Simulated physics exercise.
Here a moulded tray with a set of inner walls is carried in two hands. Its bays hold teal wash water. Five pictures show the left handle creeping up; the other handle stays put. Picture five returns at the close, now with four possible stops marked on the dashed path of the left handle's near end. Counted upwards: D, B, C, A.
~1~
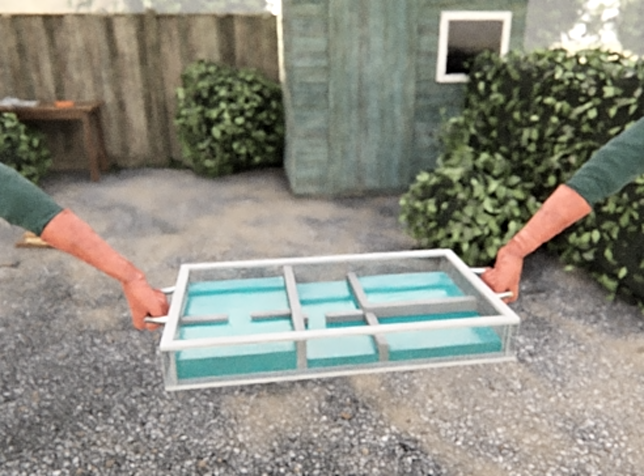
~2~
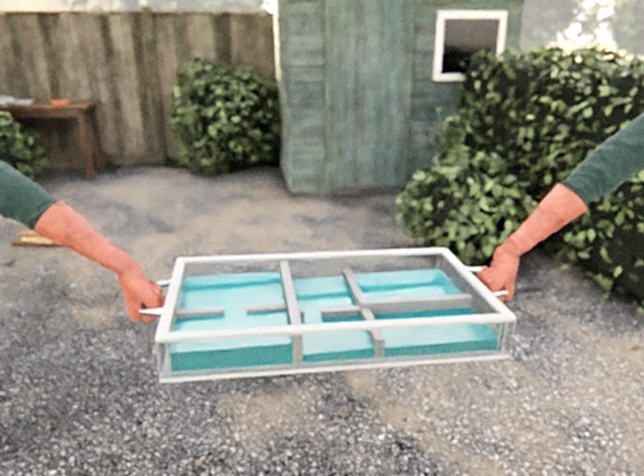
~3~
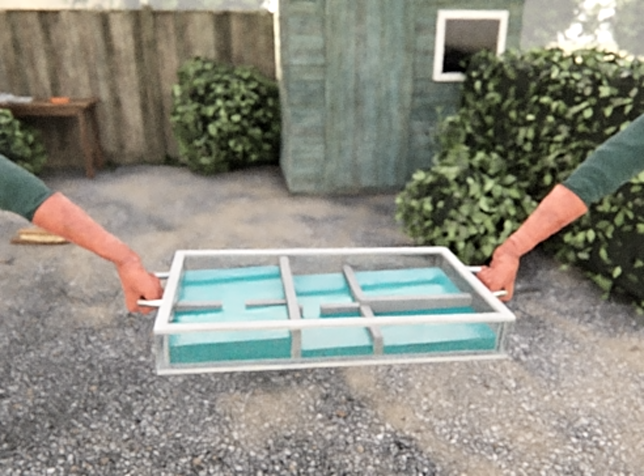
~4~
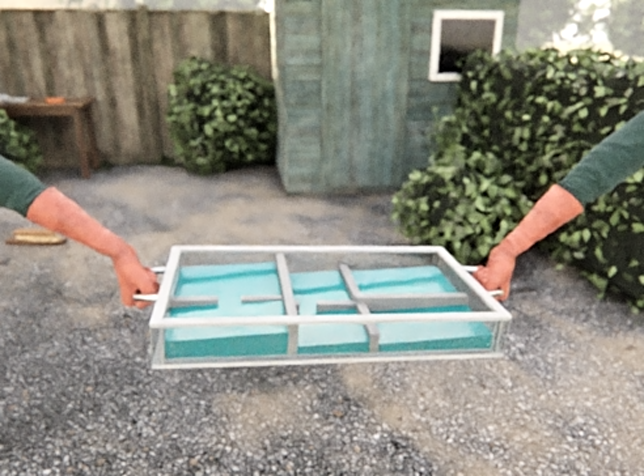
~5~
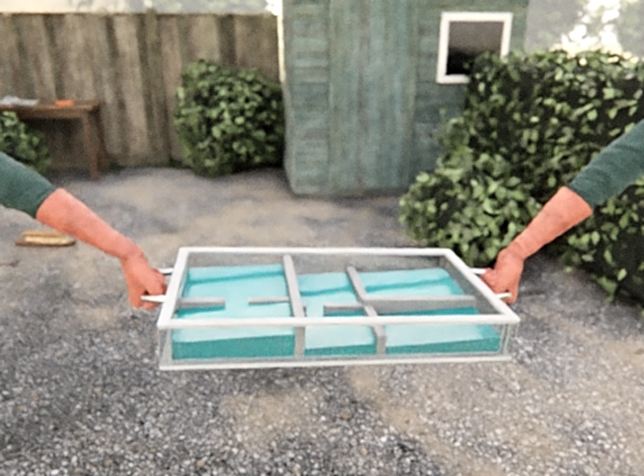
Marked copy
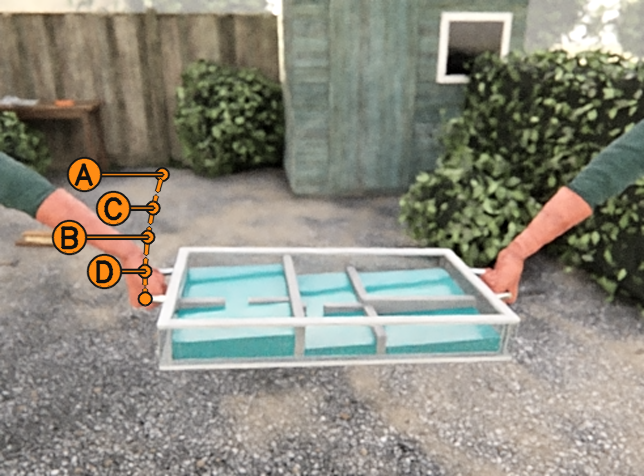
Two hands held a clear, white-rimmed tray of teal water, split by grey inner walls, above a gravel yard, and tilted it very slightly down to the right as the water shifted a little.
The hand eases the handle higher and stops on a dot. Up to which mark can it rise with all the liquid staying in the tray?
The limit is C.
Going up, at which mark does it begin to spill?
That would be A.
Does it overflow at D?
No, that is safe.
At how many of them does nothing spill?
Three.
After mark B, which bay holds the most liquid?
That is the back left bay.
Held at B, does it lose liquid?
No, not at all.
On the marked copy, A at (162, 174); B at (147, 237); C at (153, 208); D at (144, 271).
With A, about 12 % goes over the rim.
With B, nothing spills; the back left bay holds the most.
With C, nothing spills; the back left bay holds the most.
With D, nothing spills; the back left bay holds the most.
